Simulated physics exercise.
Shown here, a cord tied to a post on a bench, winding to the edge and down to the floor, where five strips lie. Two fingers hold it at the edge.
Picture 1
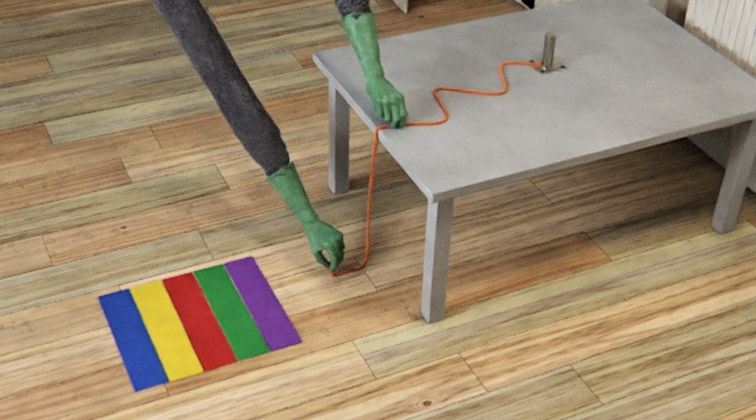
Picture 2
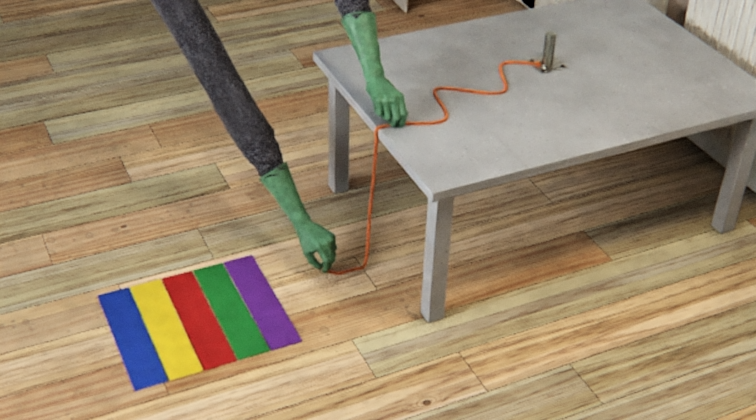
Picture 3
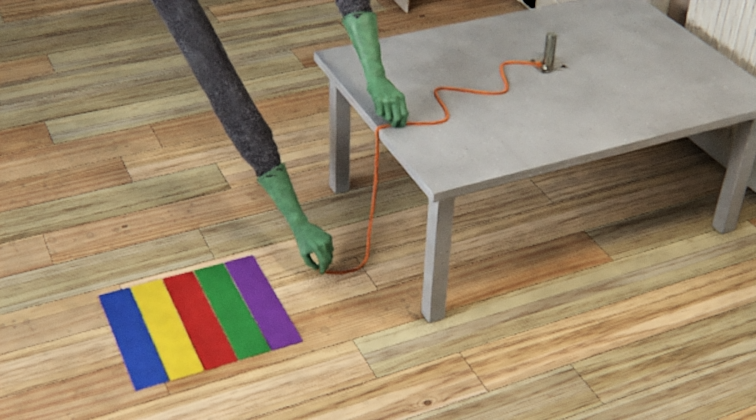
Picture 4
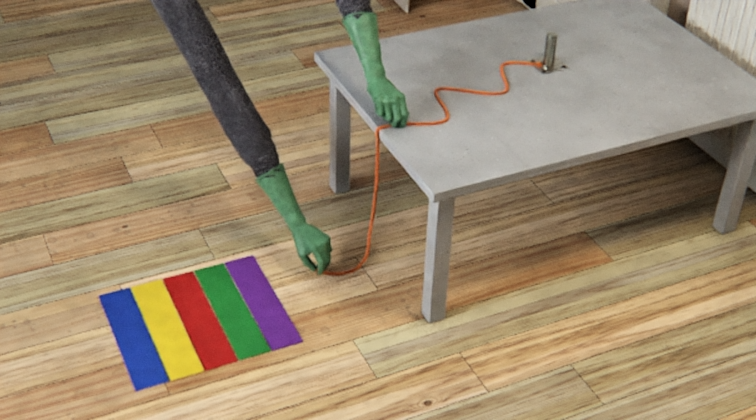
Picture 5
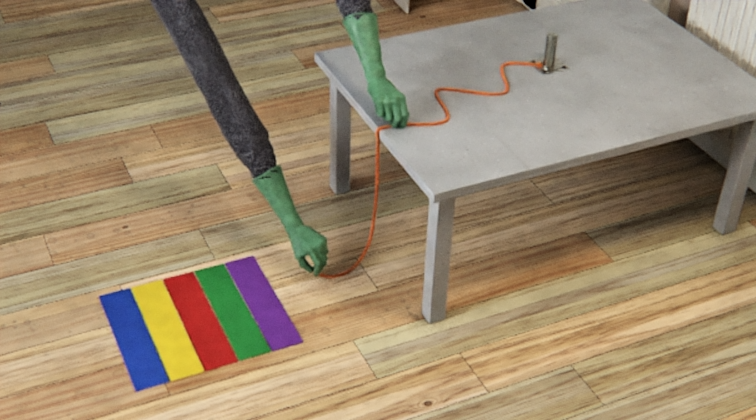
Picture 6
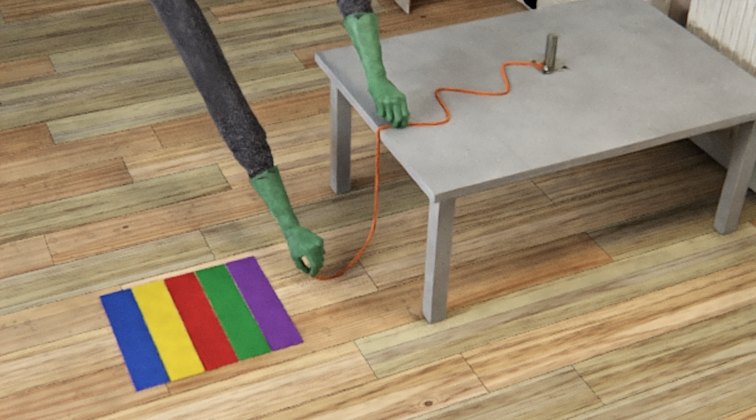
Green-gloved hands holding an orange cord at a grey table's edge and near the floor, the lower one shifting slightly left.
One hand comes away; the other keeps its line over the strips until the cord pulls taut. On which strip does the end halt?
Over blue.
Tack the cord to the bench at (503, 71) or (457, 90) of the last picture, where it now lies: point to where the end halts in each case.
Near (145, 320) and (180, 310).
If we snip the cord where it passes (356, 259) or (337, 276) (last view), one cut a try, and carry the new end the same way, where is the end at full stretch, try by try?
Near (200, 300) and (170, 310).
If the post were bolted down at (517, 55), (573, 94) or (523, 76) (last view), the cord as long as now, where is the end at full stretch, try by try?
The places are (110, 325), (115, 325) and (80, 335).
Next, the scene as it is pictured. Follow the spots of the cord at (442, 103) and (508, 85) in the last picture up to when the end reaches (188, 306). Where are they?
At (390, 118), then (481, 88).
Soon after, end near (188, 306); over red.
Then, end near (150, 317); over yellow.
At full stretch, end near (127, 323); over blue. The end stops over the blue strip.
